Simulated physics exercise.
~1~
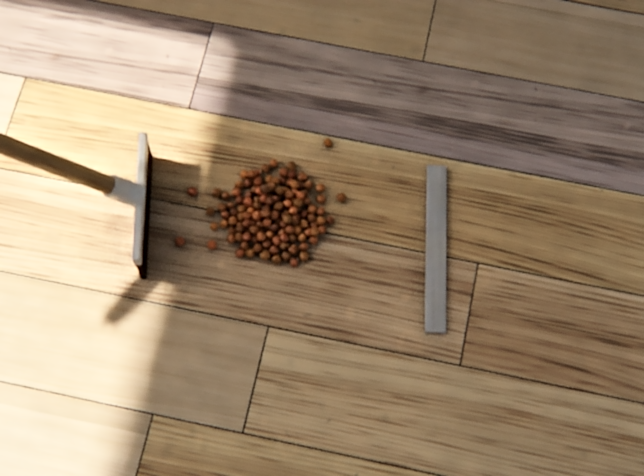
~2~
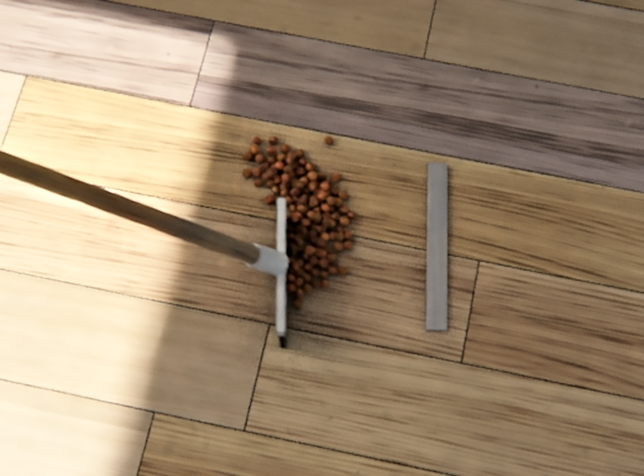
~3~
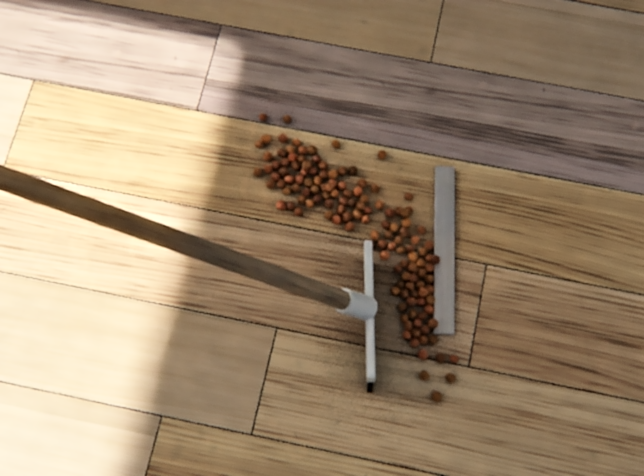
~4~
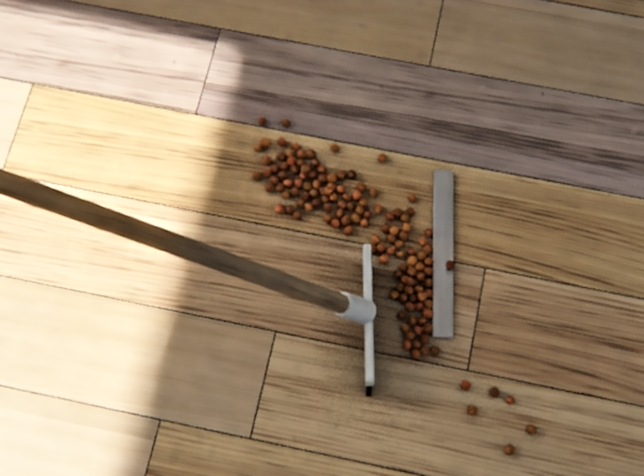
A squeegee on a long wooden handle pushed a pile of reddish-brown hazelnuts rightward and downward across a wooden floor toward a gray strip, then stopped, leaving most spread out before the strip while a few rolled past its lower end.
